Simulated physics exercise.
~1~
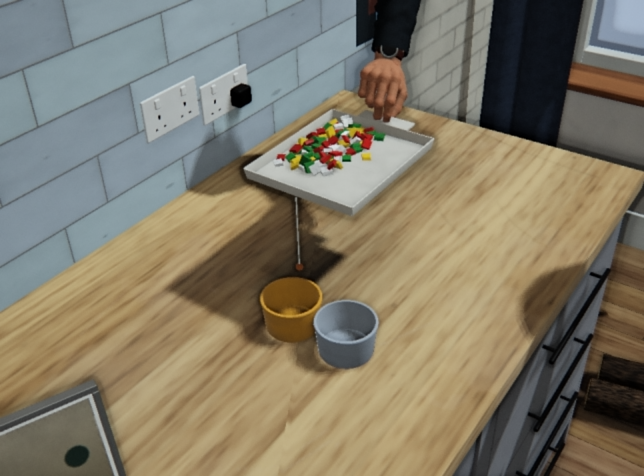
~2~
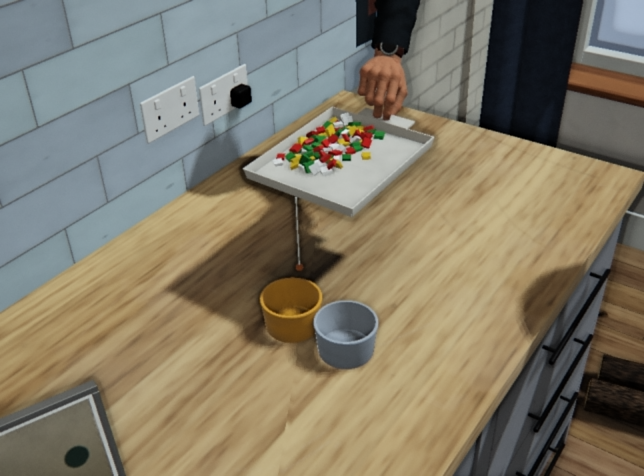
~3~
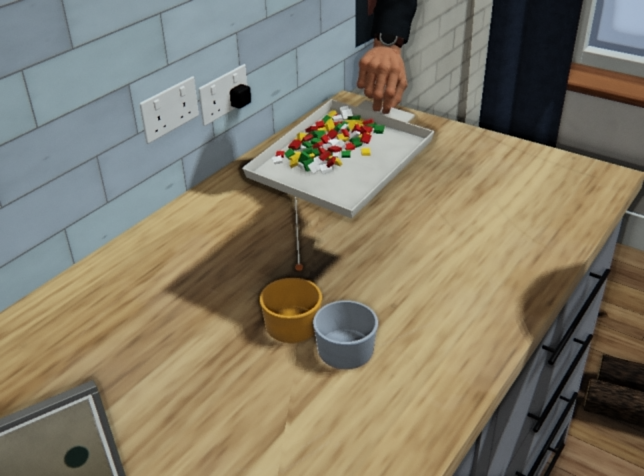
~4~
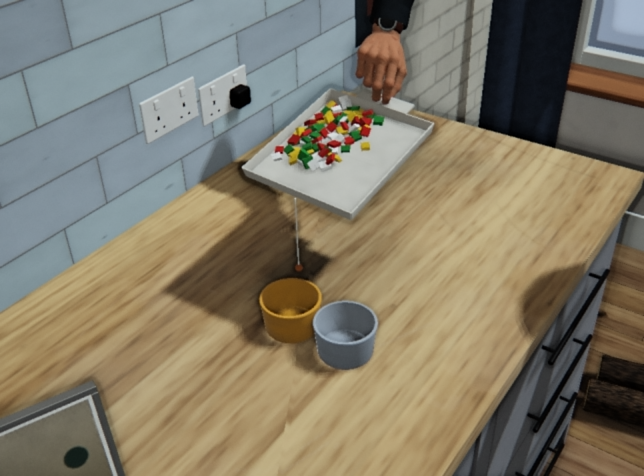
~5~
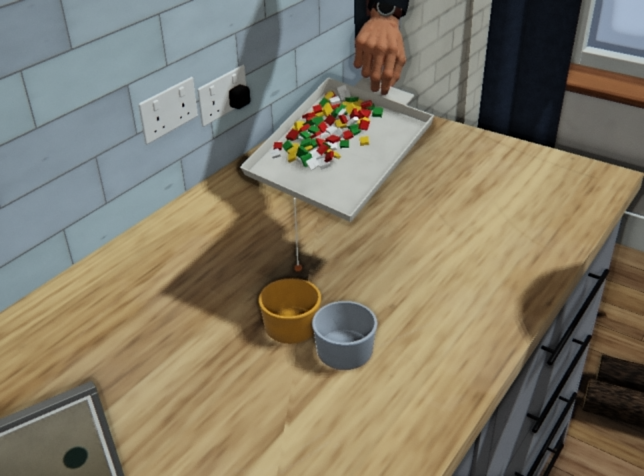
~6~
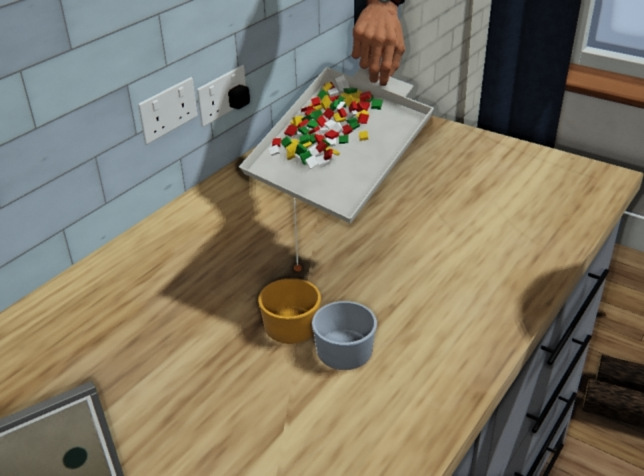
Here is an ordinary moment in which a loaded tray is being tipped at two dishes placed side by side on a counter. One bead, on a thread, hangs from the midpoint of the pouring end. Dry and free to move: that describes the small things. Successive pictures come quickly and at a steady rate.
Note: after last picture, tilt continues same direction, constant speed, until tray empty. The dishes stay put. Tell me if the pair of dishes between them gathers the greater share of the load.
The amount caught is going to be bigger than the amount missed.
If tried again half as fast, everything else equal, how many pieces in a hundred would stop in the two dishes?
Close to 70 per cent.
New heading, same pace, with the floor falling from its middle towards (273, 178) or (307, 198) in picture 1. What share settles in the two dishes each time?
For the first it's near 0 %, for the second near 60 %.
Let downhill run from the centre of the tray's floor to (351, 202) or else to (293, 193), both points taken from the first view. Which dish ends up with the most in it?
It would be the right-side one to begin with, and after that the left-side one.
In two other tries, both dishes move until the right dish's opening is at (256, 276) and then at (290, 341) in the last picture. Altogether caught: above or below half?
Taking them in turn, it's short of half and then short of half.
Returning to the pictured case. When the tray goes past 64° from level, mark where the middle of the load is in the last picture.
Somewhere about (315, 193).
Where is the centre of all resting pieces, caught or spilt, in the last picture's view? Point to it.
Near (323, 334).
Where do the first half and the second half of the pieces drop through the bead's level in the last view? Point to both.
Roughly at (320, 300) first, and then at (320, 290).
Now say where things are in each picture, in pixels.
In the first frame, corners of the pouring end (247, 168) and (352, 206), level; middle of the load (326, 145), mosaic tiles; left dish (274, 324); right dish (329, 350); bead on its thread (300, 267).
In the second frame, corners of the pouring end (246, 168) and (352, 207), level; middle of the load (326, 144).
In the third frame, corners of the pouring end (246, 168) and (351, 208), tipped barely, lowest at the right corner; middle of the load (325, 139).
In the fourth frame, corners of the pouring end (245, 167) and (351, 211), tipped a little, lowest at the right corner; middle of the load (324, 133).
In the fifth frame, corners of the pouring end (244, 167) and (350, 214), tipped clearly, lowest at the right corner; middle of the load (323, 127).
In the sixth frame, corners of the pouring end (243, 166) and (350, 216), tipped clearly, lowest at the right corner; middle of the load (322, 122); left dish (272, 326); right dish (327, 352).
Just after the last frame, tray tipped steeply; the larger part on the tray; about a tenth in the air.
A moment on, tray tipped past a quarter turn; roughly a third on the tray; roughly a third in the right dish; about a tenth in the left dish; about a tenth outside both; about a tenth in the air.
Further on, tray tipped past a quarter turn; roughly a third in the right dish; roughly a quarter in the left dish; roughly a third outside both.
When it is over, tray tipped past a quarter turn; roughly a third in the right dish; roughly a quarter in the left dish; roughly a third outside both.
